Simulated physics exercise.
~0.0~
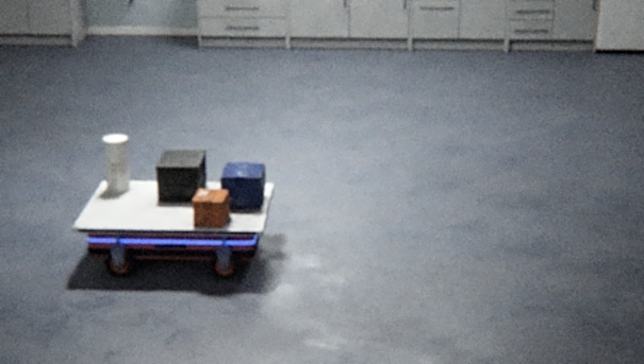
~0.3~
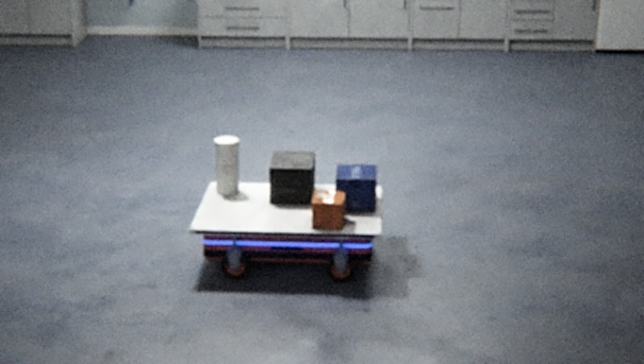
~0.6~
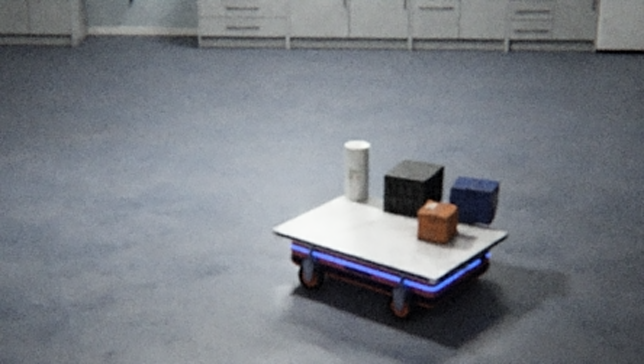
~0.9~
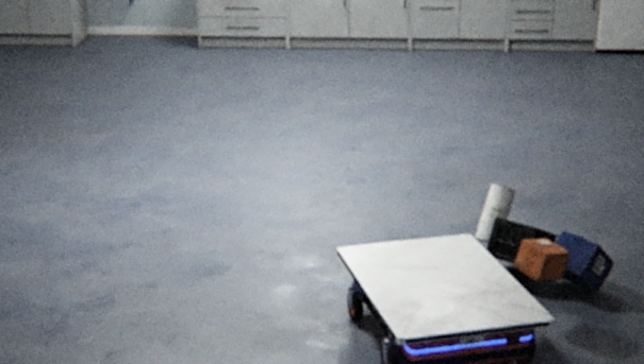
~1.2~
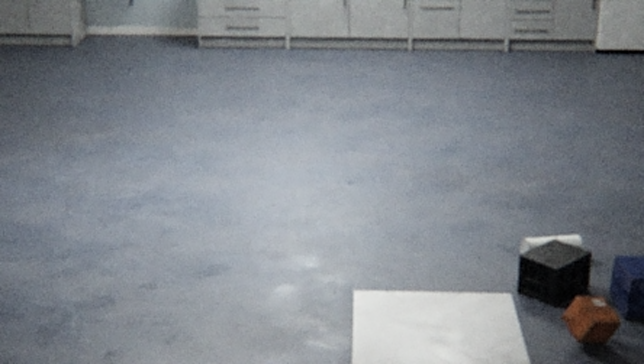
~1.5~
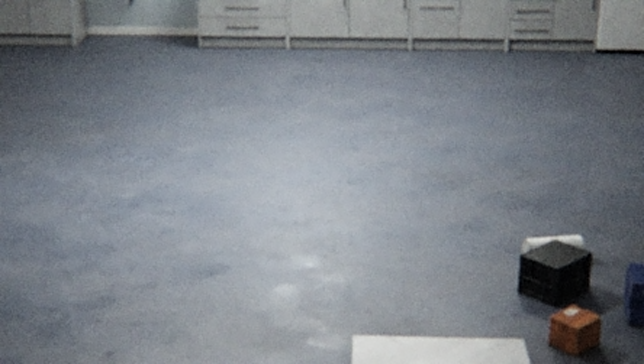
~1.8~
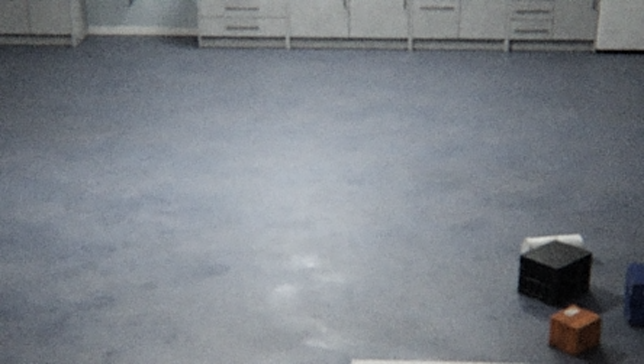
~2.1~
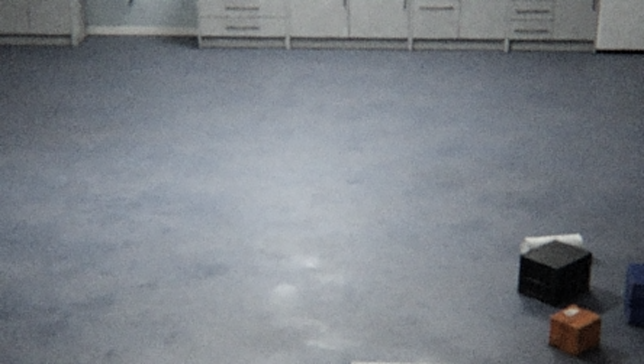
A flat white cart with a glowing blue strip rolls to the right across a grey-blue floor, carrying a white canister, a black crate, a blue box and a small orange parcel. It then swings around toward the viewer, and the load begins sliding off its far side, the black crate and blue box leaving before the orange parcel. The canister leans and topples as all four items tumble to the floor at the right. The cart continues toward the viewer, almost entirely out of view, while the scattered items come to rest, the canister lying behind the crate.
